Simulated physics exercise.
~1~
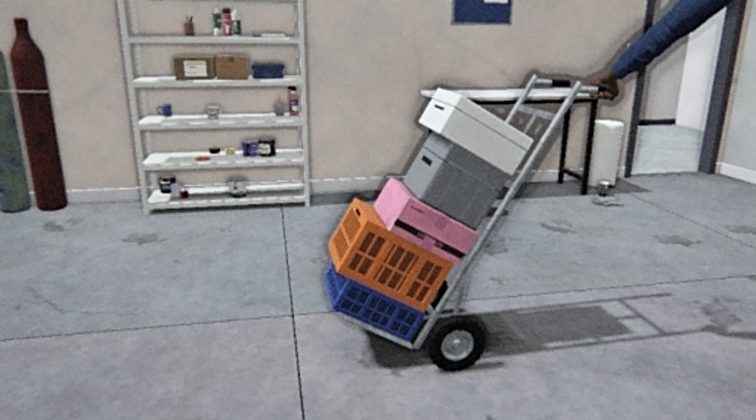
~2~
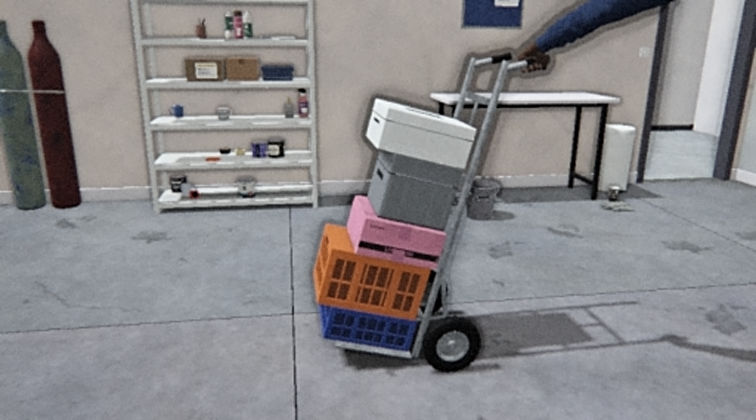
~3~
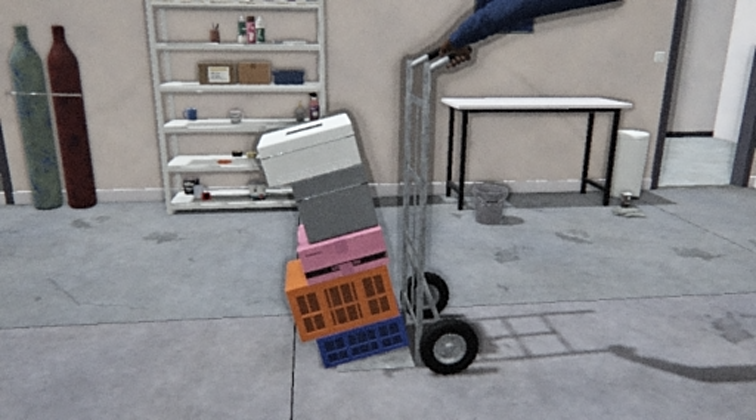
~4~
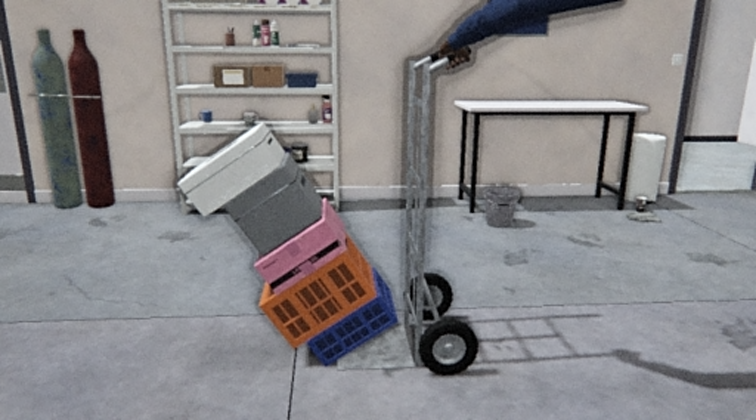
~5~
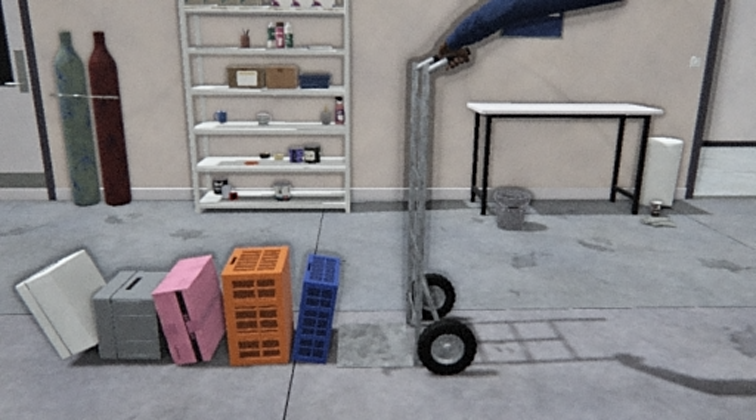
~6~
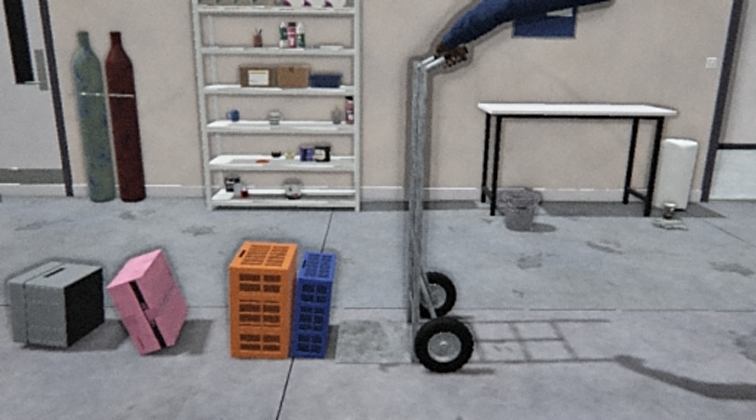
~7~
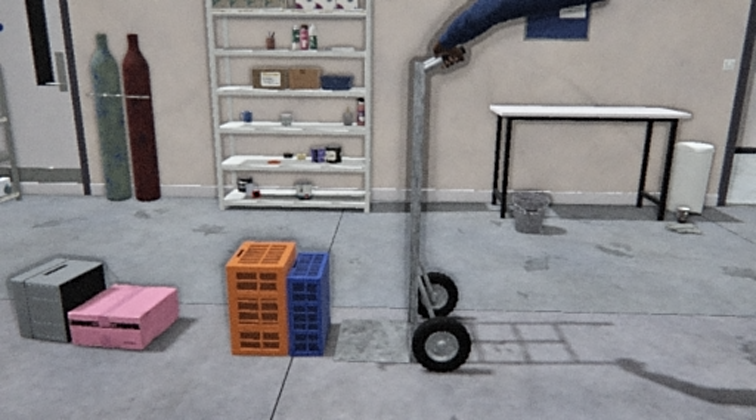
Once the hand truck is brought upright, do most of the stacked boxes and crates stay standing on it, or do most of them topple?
Most of them topple. The whole stack tips over to the left, and at least three of the boxes and crates fail to stay upright on the truck.
